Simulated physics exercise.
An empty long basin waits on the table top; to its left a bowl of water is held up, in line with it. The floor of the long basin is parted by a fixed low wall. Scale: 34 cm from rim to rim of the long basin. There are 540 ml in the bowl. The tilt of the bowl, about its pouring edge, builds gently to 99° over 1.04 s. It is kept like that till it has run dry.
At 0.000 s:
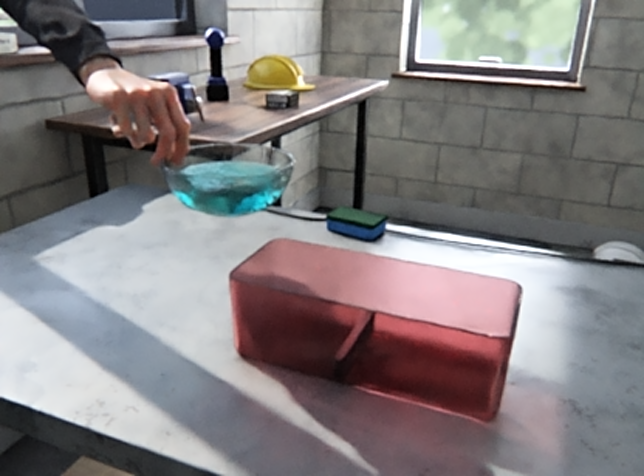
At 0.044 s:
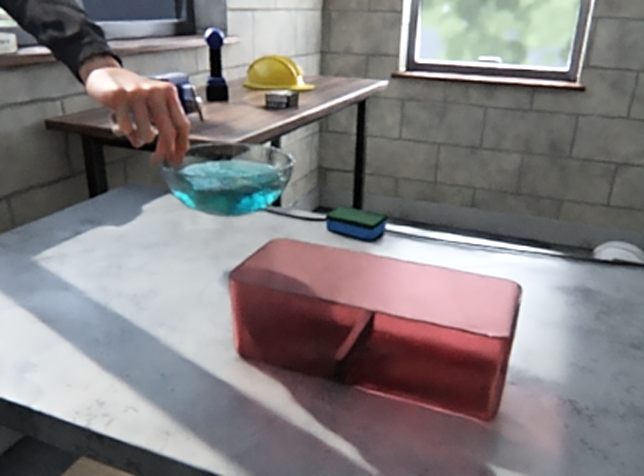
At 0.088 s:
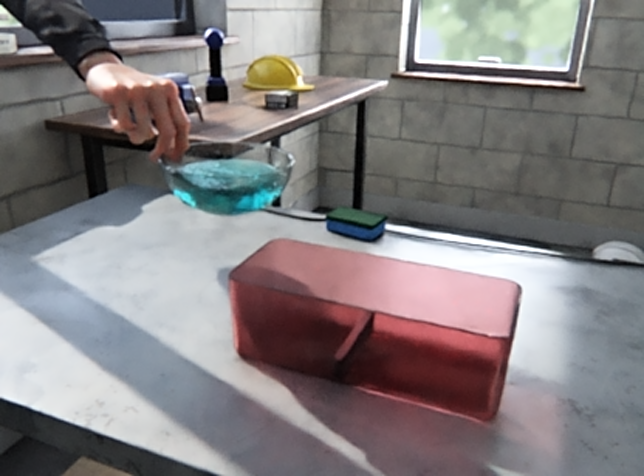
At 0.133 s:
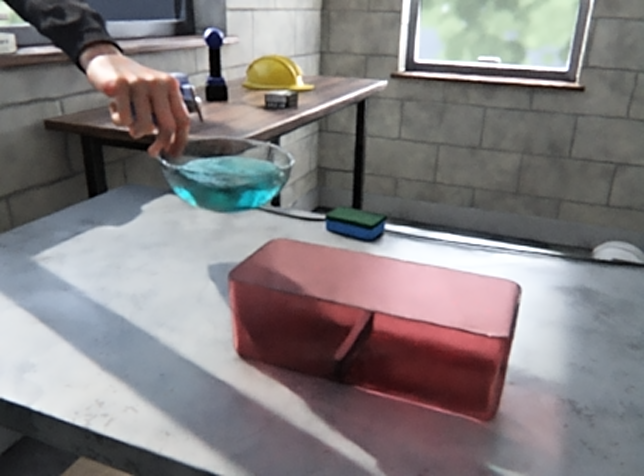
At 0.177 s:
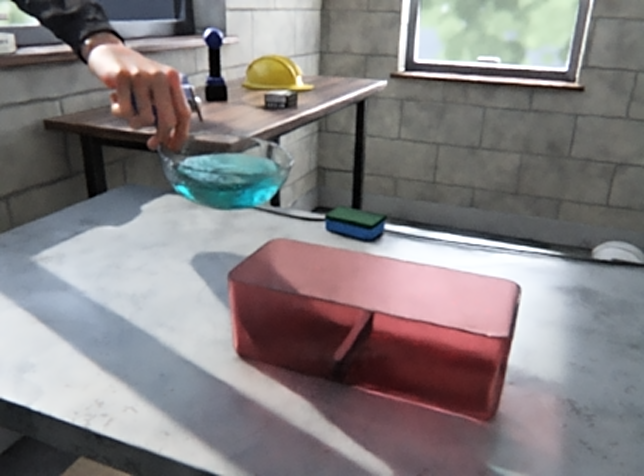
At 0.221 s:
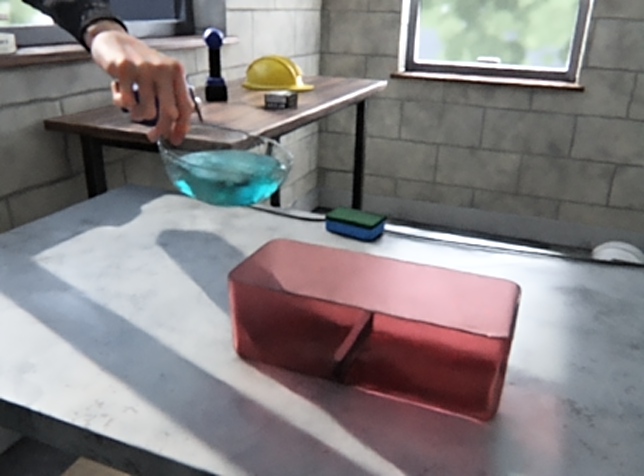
A hand held a glass bowl of blue water above a table, to the left of an empty, reddish see-through basin, and slowly tilted the bowl slightly to the right while the basin stayed still.
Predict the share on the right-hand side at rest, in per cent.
About 66 per cent.
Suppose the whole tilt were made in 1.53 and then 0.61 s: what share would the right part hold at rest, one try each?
First 55, then 70 per cent.
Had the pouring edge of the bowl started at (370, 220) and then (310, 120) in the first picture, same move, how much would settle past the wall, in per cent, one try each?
First 95, then 85 per cent.
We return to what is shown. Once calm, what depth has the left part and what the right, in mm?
Left about 8 mm, right about 14 mm.
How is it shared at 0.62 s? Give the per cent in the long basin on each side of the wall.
Near 6 on the left, 0 on the right.
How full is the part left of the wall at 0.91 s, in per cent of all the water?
Near 24 in a hundred.
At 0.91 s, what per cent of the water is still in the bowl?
Some 1 per cent.
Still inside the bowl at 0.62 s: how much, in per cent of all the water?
About 52 per cent.
After 0.62 s the tilt is 64° and 51 per cent is still to pour, 6 is left of the wall and 0 right of it.
After 0.91 s the tilt is 95° and 1 per cent is still to pour, 25 is left of the wall and 59 right of it.
After 1.21 s the tilt is 99° and 0 per cent is still to pour, 33 is left of the wall and 66 right of it.
After 1.54 s the tilt is 99° and 0 per cent is still to pour, 33 is left of the wall and 66 right of it.
In the end 33 per cent lies left of the wall, 66 right of it and 1 outside.
